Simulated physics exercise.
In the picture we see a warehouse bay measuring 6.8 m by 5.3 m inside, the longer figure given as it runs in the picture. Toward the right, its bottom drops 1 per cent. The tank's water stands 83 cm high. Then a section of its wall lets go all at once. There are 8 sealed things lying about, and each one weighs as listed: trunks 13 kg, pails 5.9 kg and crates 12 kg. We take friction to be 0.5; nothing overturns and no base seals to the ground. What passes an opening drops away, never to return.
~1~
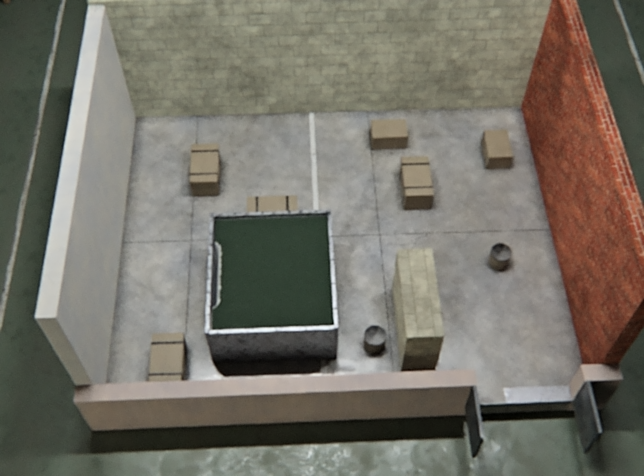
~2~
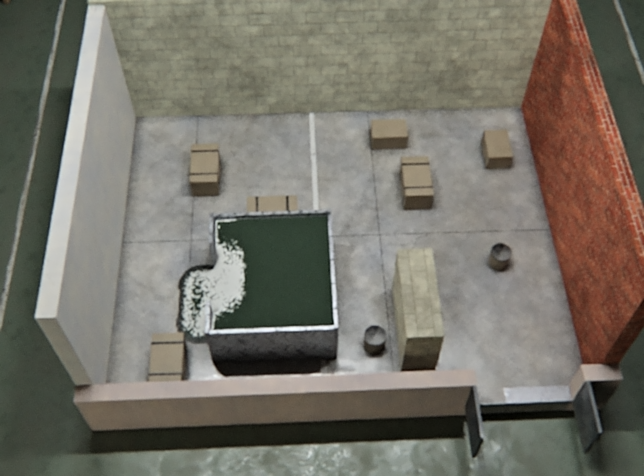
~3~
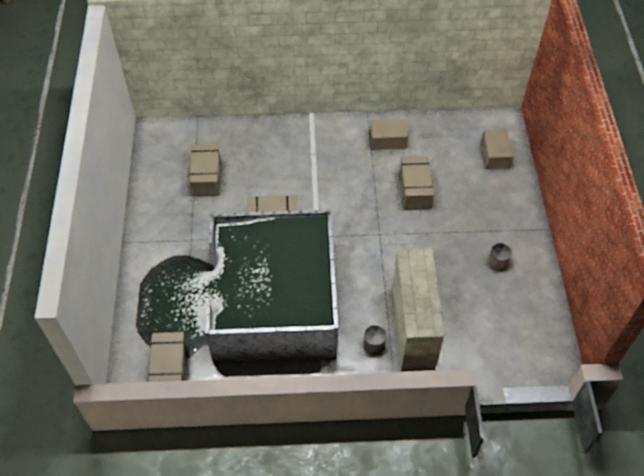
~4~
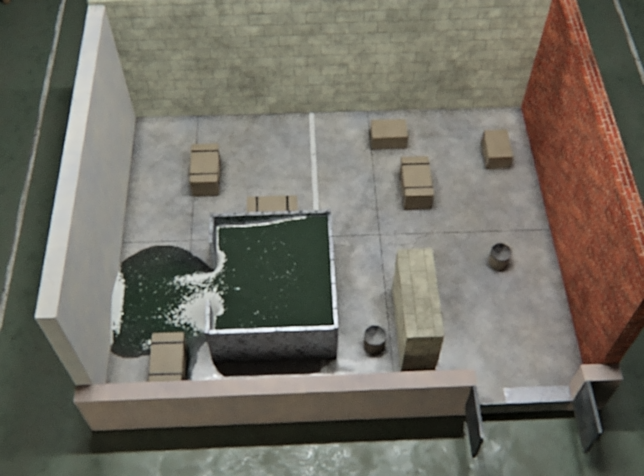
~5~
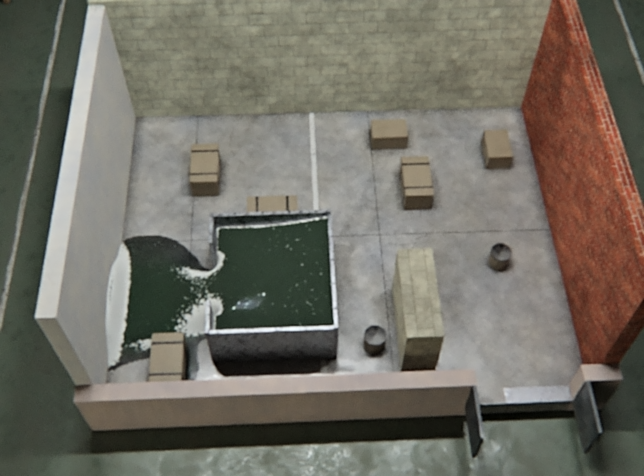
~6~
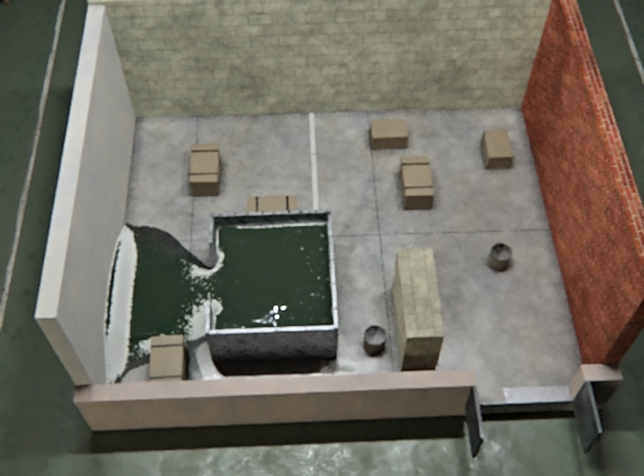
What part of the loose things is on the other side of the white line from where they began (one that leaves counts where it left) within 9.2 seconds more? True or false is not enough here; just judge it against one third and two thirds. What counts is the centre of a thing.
It lies below the lower mark.
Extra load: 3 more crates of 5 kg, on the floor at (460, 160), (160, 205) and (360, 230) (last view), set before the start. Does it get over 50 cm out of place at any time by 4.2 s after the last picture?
First does not reach it, second exceeds it, third does not reach it.
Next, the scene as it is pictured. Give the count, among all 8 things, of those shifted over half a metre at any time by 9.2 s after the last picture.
It adds up to 6.
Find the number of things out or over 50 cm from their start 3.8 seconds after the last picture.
Count: 2.
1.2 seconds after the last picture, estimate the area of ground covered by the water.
Roughly 12.0 m2 of it is wet.
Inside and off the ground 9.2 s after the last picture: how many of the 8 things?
Count: 6.
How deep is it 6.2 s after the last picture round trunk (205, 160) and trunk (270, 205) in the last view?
First about 4 cm, second about 3 cm.
Then, 1.2 s after the last picture 0 of 8 are over the mark; 1 afloat.
Then, 3.8 s after the last picture 1 of 8 are over the mark; 1 afloat.
Then, 6.2 s after the last picture 2 of 8 are over the mark; 3 afloat.
Then, 9.2 s after the last picture 2 of 8 are over the mark; 6 afloat.
